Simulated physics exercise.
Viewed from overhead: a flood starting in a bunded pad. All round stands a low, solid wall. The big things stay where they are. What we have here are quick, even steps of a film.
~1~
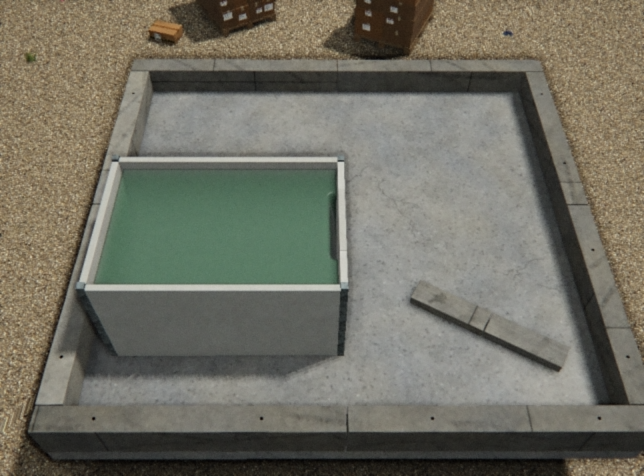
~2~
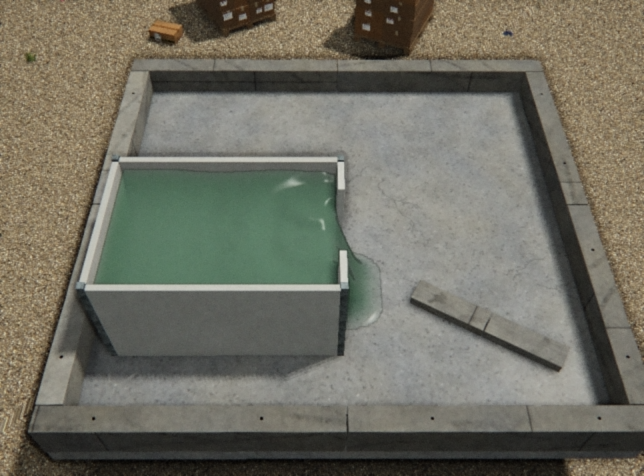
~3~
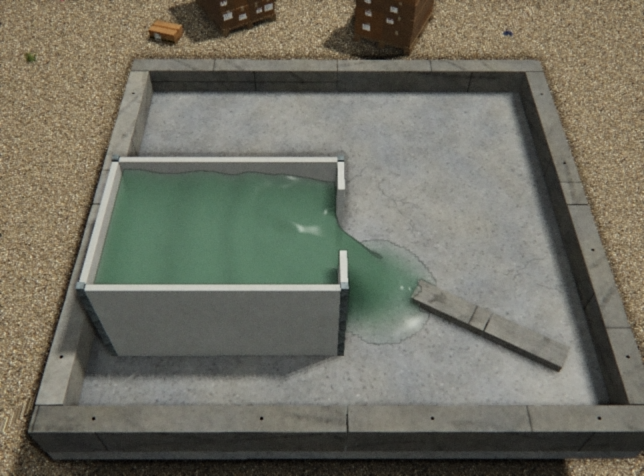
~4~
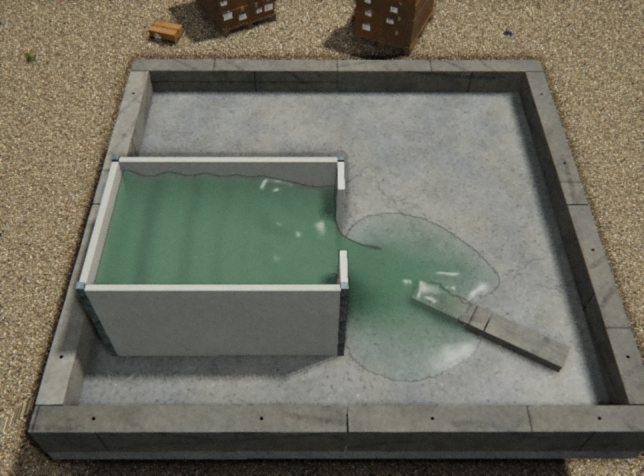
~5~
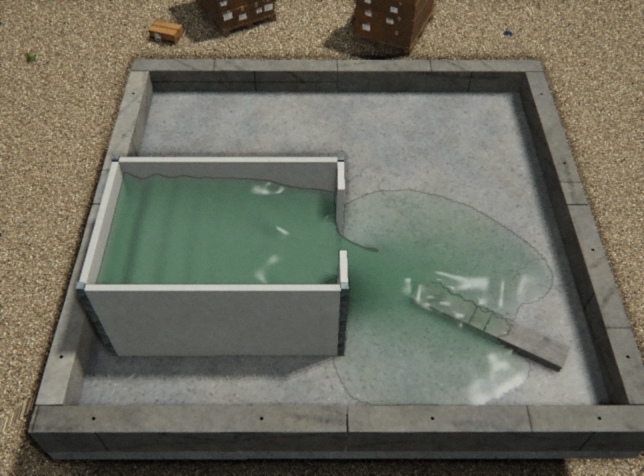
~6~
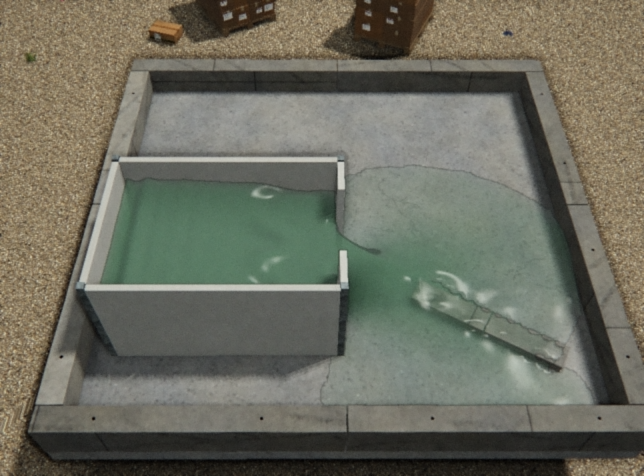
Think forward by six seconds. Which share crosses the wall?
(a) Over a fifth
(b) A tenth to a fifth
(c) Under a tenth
Answer: C.
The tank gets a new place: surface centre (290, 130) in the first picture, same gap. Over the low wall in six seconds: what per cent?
I'd say roughly 8 percent of it.
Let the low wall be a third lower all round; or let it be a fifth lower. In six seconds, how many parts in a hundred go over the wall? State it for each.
First try roughly 20 per cent, second try roughly 12 per cent.
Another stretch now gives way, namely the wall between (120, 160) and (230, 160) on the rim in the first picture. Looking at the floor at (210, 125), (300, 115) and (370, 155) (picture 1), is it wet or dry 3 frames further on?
Going through them in order gives waterlogged, waterlogged, waterlogged.
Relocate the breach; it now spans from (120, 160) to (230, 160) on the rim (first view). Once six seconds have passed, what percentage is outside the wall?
Some 14 in a hundred.
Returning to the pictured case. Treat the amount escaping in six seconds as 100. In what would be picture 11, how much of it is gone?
Log: Around 15 %, estimated.
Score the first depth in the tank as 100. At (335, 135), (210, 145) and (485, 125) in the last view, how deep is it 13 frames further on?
I'd say around 0 per cent, then 0 per cent, then 16 per cent.
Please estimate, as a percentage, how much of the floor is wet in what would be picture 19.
About 55 %.
A moment on, water covers 40 % of the floor; the low wall has let 0 % over.
Next, water covers 45 % of the floor; the low wall has let 1 % over.
Then, water covers 45 % of the floor; the low wall has let 4 % over.
Later, water covers 80 % of the floor; the low wall has let 5 % over.
In the end, water covers 80 % of the floor; the low wall has let 5 % over.
